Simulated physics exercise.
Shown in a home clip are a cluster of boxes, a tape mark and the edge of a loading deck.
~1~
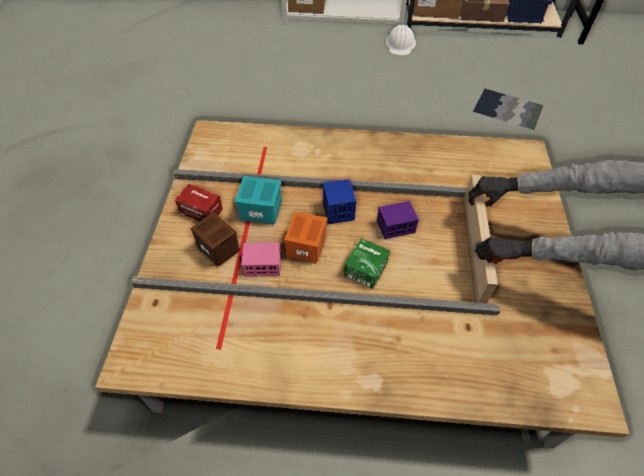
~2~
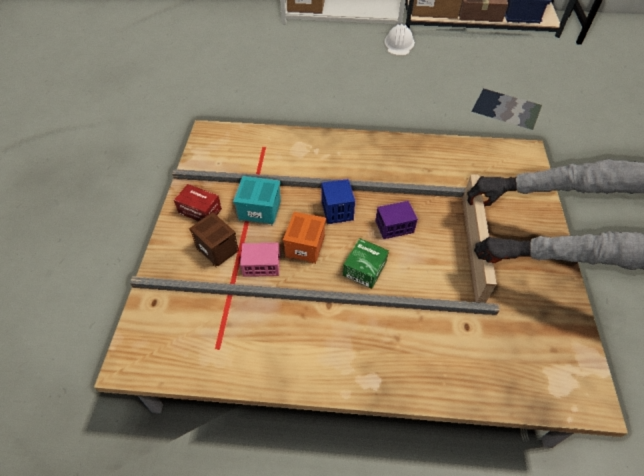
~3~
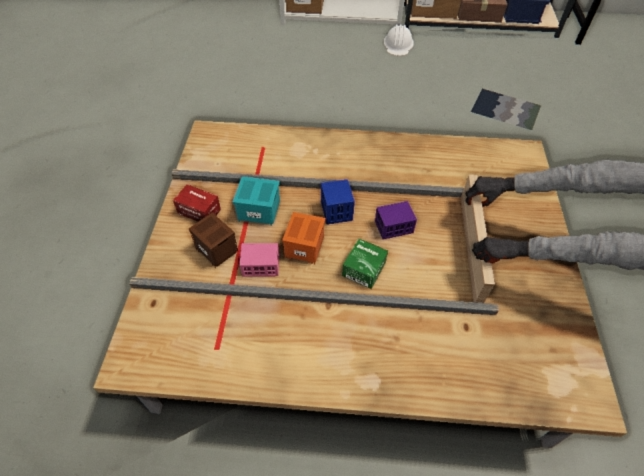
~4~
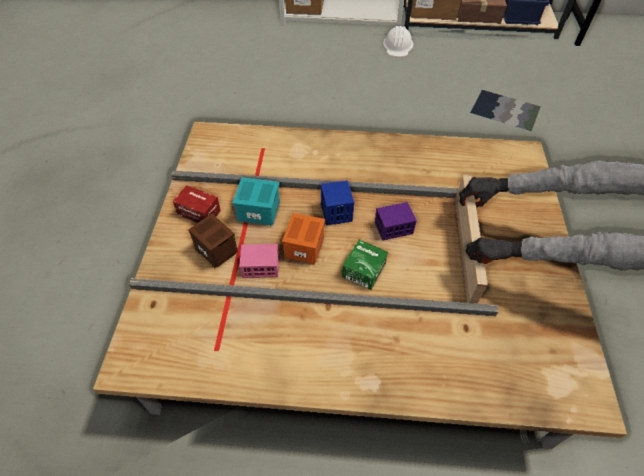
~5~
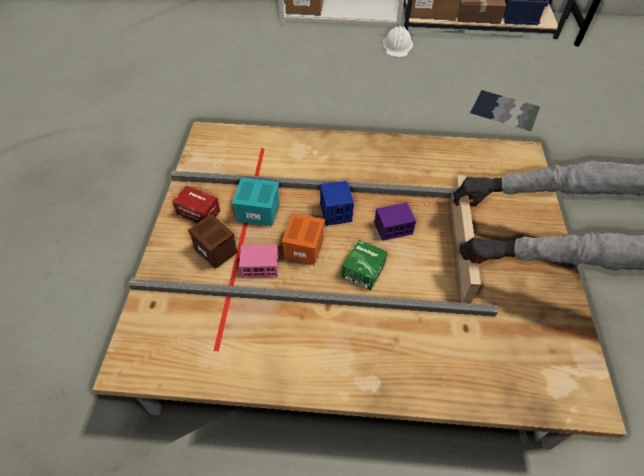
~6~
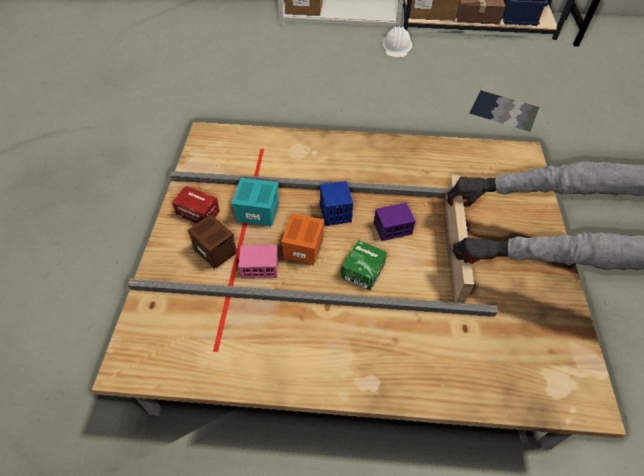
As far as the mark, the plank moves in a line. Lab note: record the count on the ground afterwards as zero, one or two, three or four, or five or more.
Count on ground: One or two.
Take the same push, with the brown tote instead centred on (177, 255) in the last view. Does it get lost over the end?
Started there, the object is not lost.
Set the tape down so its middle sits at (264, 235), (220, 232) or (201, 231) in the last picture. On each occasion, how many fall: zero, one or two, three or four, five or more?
Taking them in turn, one or two; three or four; three to four.
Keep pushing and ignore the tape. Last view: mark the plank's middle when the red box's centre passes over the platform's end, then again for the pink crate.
With the red box it sits around (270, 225), with the pink crate around (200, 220).
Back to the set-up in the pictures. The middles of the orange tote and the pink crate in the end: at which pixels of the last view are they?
Orange tote: About (202, 227); pink crate: About (180, 270).
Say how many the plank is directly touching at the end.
2.
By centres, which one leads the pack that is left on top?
That's the turquoise tote.
Soon after, none off yet; red box at rest near (196, 206); brown tote at rest near (213, 242); turquoise tote at rest near (257, 203).
After that, none off yet; red box at rest near (196, 206); brown tote at rest near (213, 242); turquoise tote displaced a little near (238, 202).
In the end, the number that fall off is one or two; gone, red box.
